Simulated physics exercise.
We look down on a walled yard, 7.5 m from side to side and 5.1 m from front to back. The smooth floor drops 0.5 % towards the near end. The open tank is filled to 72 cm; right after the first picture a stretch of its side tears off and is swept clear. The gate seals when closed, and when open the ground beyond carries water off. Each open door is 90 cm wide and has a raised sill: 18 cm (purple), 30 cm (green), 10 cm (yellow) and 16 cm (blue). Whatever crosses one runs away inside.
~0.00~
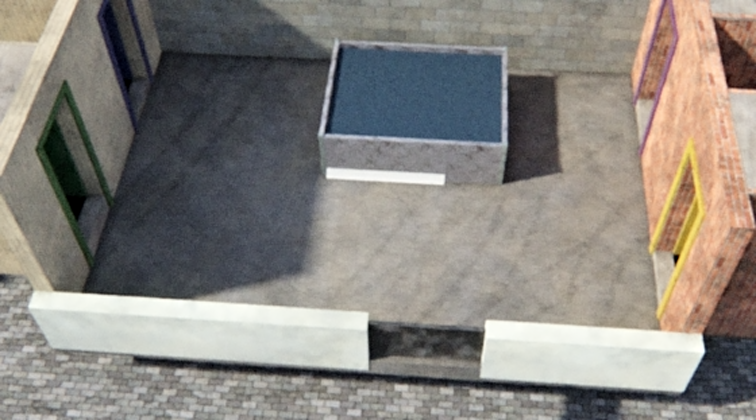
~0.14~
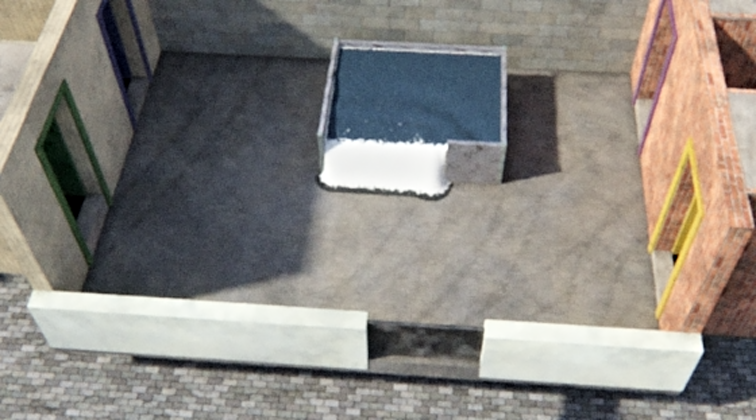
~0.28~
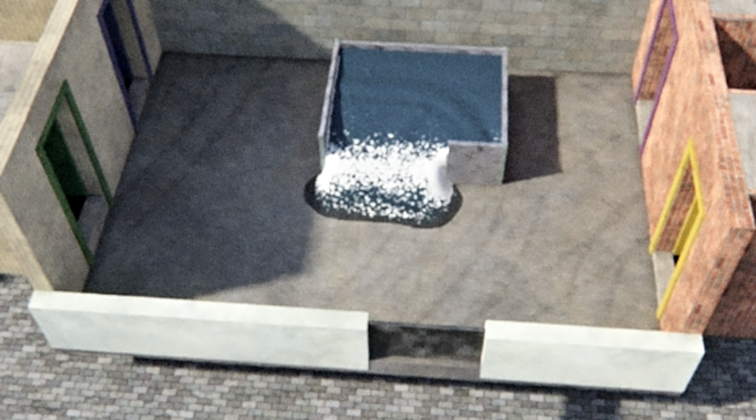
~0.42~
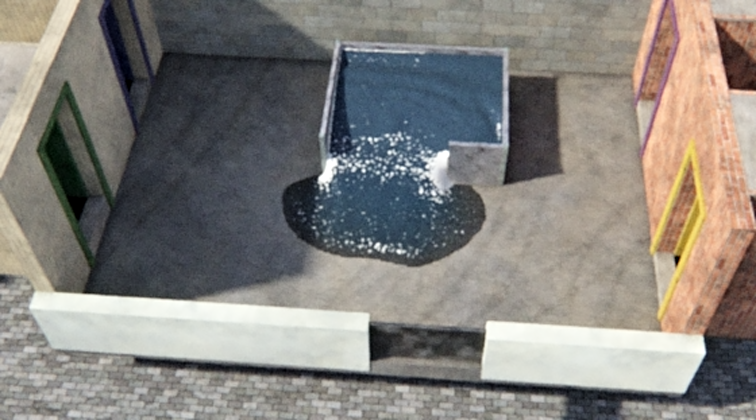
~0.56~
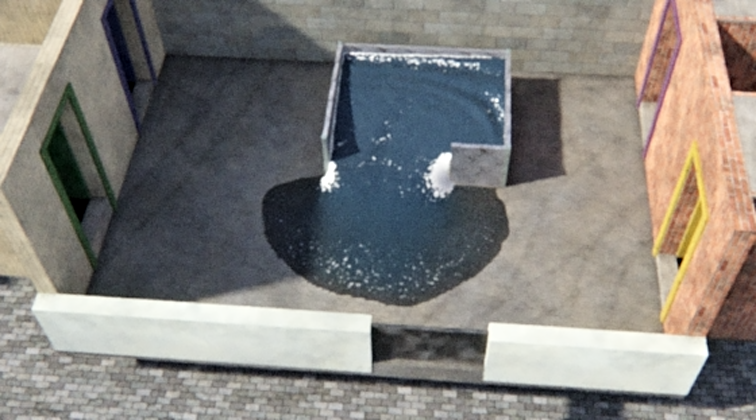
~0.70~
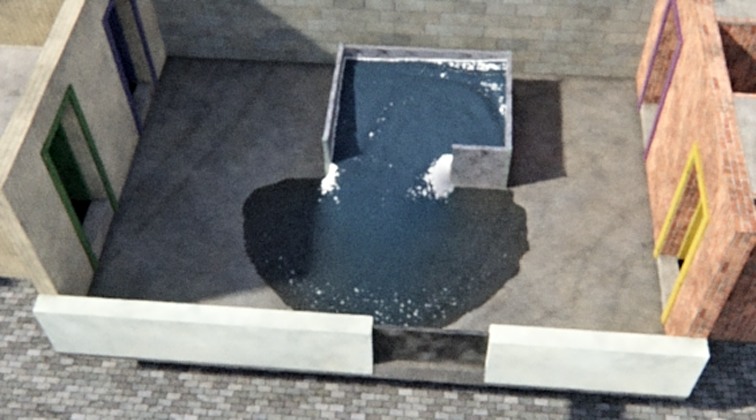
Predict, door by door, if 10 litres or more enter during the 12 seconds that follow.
Within that time: At the purple door it keeps below the limit; at the green door it does not reach the limit; at the yellow door it goes over the limit; at the blue door it keeps below the limit.
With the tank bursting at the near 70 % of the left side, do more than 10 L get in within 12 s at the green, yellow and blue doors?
Then: Green below, yellow above, blue over.
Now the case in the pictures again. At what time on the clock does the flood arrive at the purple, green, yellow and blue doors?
Arrival: Purple 3.6 s, green 2.4 s, yellow 2.4 s, blue 3.2 s.
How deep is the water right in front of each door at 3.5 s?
In cm: Purple 1, green 23, yellow 19, blue 4.
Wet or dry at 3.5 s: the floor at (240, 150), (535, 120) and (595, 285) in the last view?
In turn: Still dry, not reached, wet.
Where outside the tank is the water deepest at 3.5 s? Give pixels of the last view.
Near (77, 327).
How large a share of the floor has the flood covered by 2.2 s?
About 40 per cent.
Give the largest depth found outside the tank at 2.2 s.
Up to some 50 cm.
After 1.4 s water covers 35 % of the floor and is deepest (46 cm) near (343, 333); purple door not reached, green door not reached, yellow door not reached, blue door not reached.
After 2.2 s water covers 40 % of the floor and is deepest (50 cm) near (77, 327); purple door not reached, green door not reached, yellow door not reached, blue door not reached.
After 3.5 s water covers 60 % of the floor and is deepest (34 cm) near (77, 327); purple door not reached, green door 23 cm at the sill, 0 L in, yellow door 19 cm at the sill, 23 L in, blue door 4 cm at the sill, 0 L in.
After 7.0 s water covers 100 % of the floor and is deepest (24 cm) near (491, 73); purple door 4 cm at the sill, 0 L in, green door 12 cm at the sill, 0 L in, yellow door 12 cm at the sill, 89 L in, blue door 9 cm at the sill, 0 L in.
After 12.0 s water covers 100 % of the floor and is deepest (14 cm) near (285, 341); purple door 10 cm at the sill, 0 L in, green door 9 cm at the sill, 0 L in, yellow door 11 cm at the sill, 94 L in, blue door 11 cm at the sill, 0 L in.
